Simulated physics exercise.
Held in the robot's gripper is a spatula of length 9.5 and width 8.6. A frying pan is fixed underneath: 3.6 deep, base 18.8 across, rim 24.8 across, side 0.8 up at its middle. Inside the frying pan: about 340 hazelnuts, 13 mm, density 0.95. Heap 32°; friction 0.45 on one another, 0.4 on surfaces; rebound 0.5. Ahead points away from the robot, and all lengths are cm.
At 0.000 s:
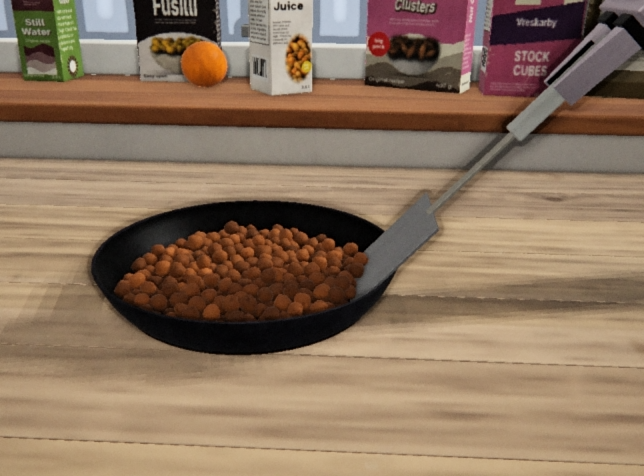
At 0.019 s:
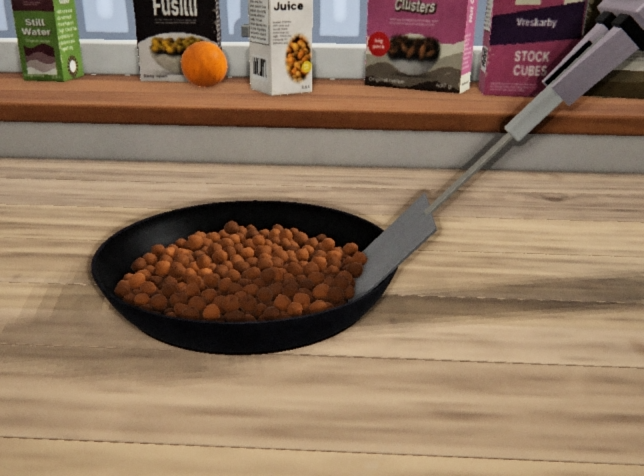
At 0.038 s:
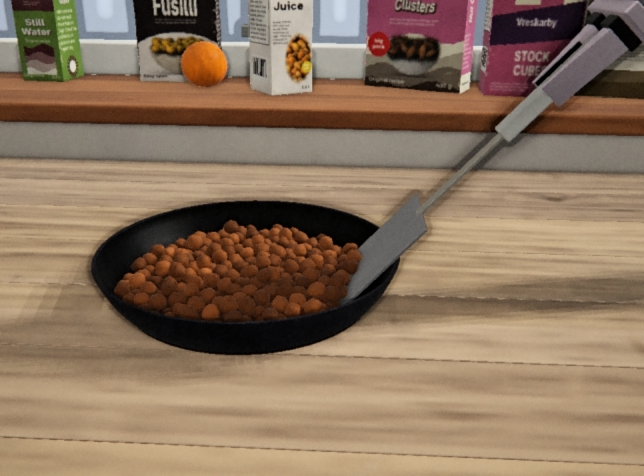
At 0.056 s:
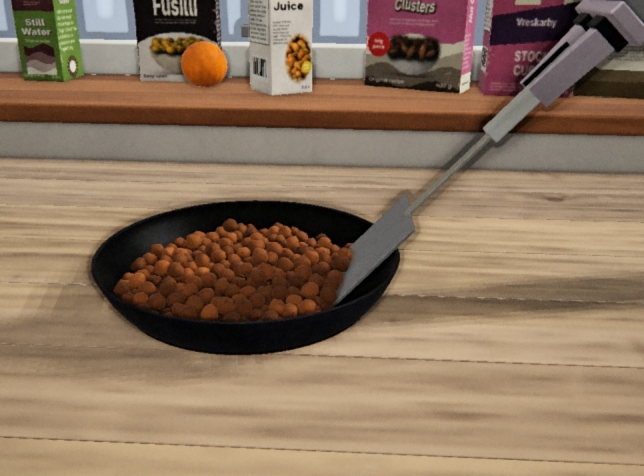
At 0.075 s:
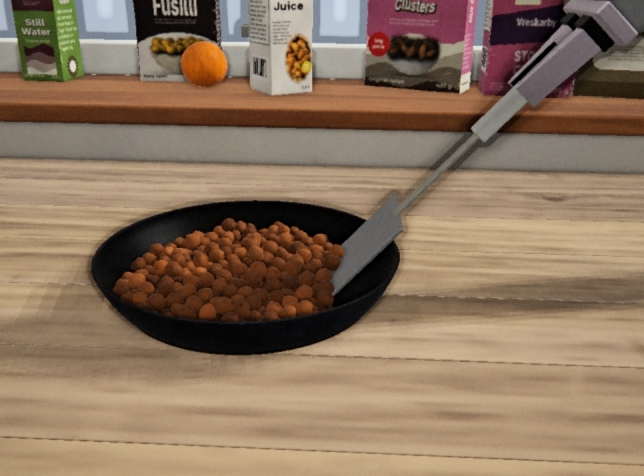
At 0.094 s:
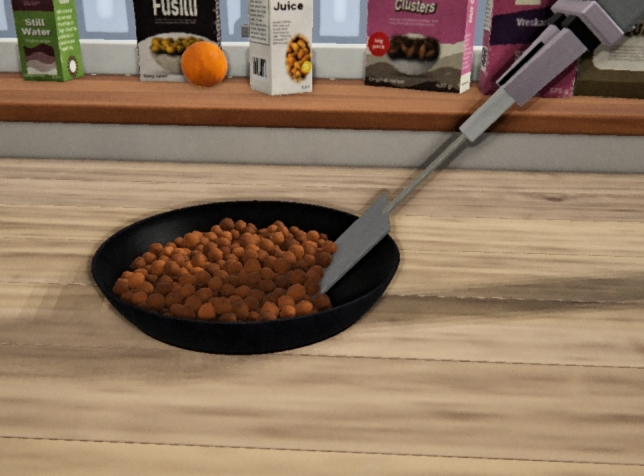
On a wooden counter, a robot's spatula pushes small brown balls leftward in a black pan.
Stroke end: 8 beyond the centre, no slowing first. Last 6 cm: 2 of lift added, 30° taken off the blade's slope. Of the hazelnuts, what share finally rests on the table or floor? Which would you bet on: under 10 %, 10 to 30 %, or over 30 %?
I would bet on under 10 %.
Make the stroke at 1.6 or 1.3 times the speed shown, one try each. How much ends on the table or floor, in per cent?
The two tries give about 10 and 10 in a hundred.
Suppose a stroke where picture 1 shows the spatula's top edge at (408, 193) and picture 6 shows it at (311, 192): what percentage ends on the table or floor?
Close to 25 in a hundred.
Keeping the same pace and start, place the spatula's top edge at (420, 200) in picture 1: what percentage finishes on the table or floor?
Spill: Approx. 5 per cent.
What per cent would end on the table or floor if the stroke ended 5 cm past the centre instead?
In that case around 0 per cent.
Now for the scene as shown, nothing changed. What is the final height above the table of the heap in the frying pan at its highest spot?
It reaches around 6.0 cm.
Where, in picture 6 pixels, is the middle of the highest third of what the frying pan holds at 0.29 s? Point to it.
Roughly pixel (185, 249).
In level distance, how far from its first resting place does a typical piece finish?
Around 4 cm, measured level.
After 0.19 s, sloping 48°, highest piece 5 above the table; 335 in the frying pan.
After 0.29 s, sloping 35°, highest piece 6 above the table; 335 in the frying pan.
After 0.54 s, sloping 18°, highest piece 6 above the table; 314 in the frying pan, 21 on the table or floor.
After 1.59 s, sloping 18°, highest piece 6 above the table; 314 in the frying pan, 21 on the table or floor.
In the end, 314 in the frying pan, 21 on the table or floor. That is 6 % on the table or floor.
